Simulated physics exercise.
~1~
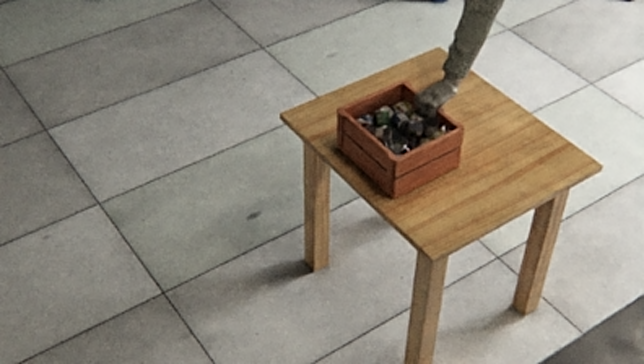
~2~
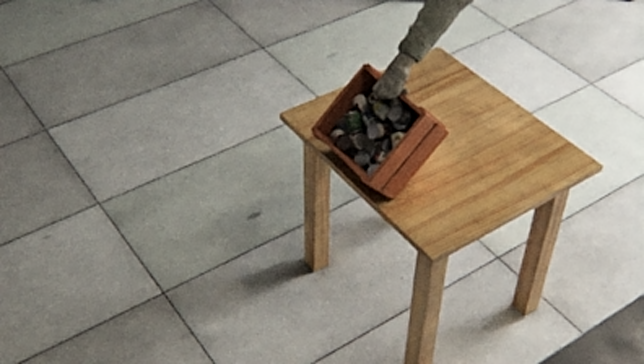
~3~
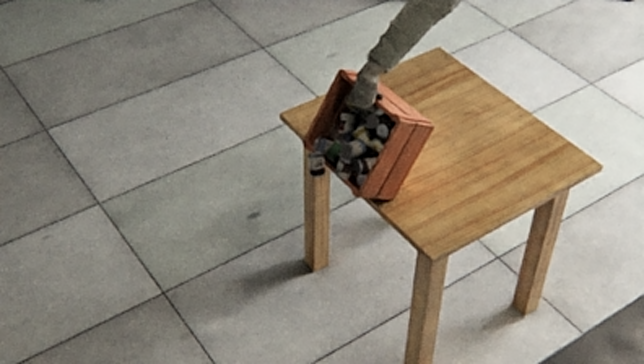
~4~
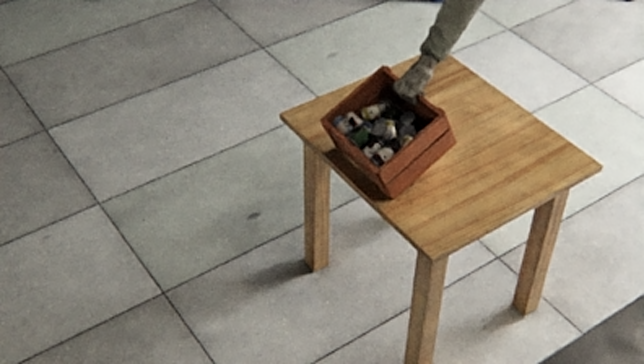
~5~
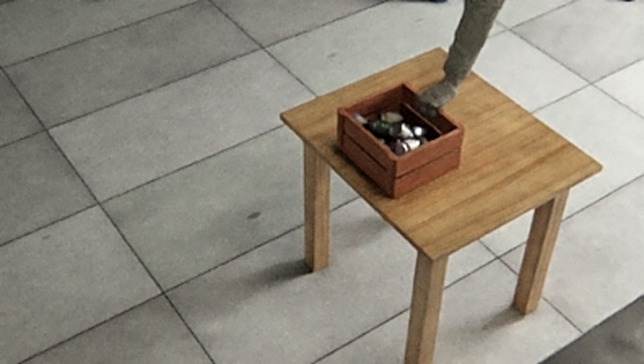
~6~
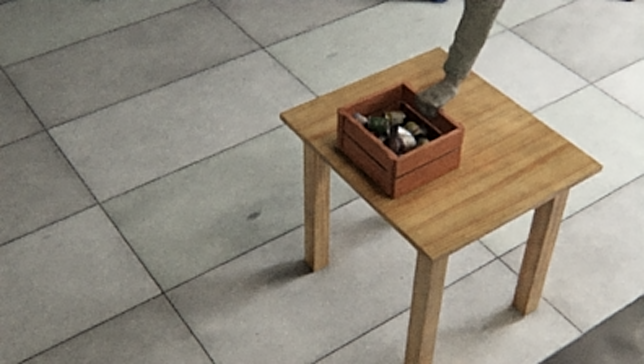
An orange-red slatted crate, loosely filled with small dark and pale tins, sits near the left side of a square wooden table on a grey tiled floor, seen from above at a fixed angle. A grey arm reaching in from the top grips its right side and levers it up, so that it tips steeply to the left. The tins slide toward the low edge, and one slips out over it at the left. The arm then lowers the crate until it rests flat again. It ends upright in its original place, still holding nearly all its tins, with the hand at its rim.
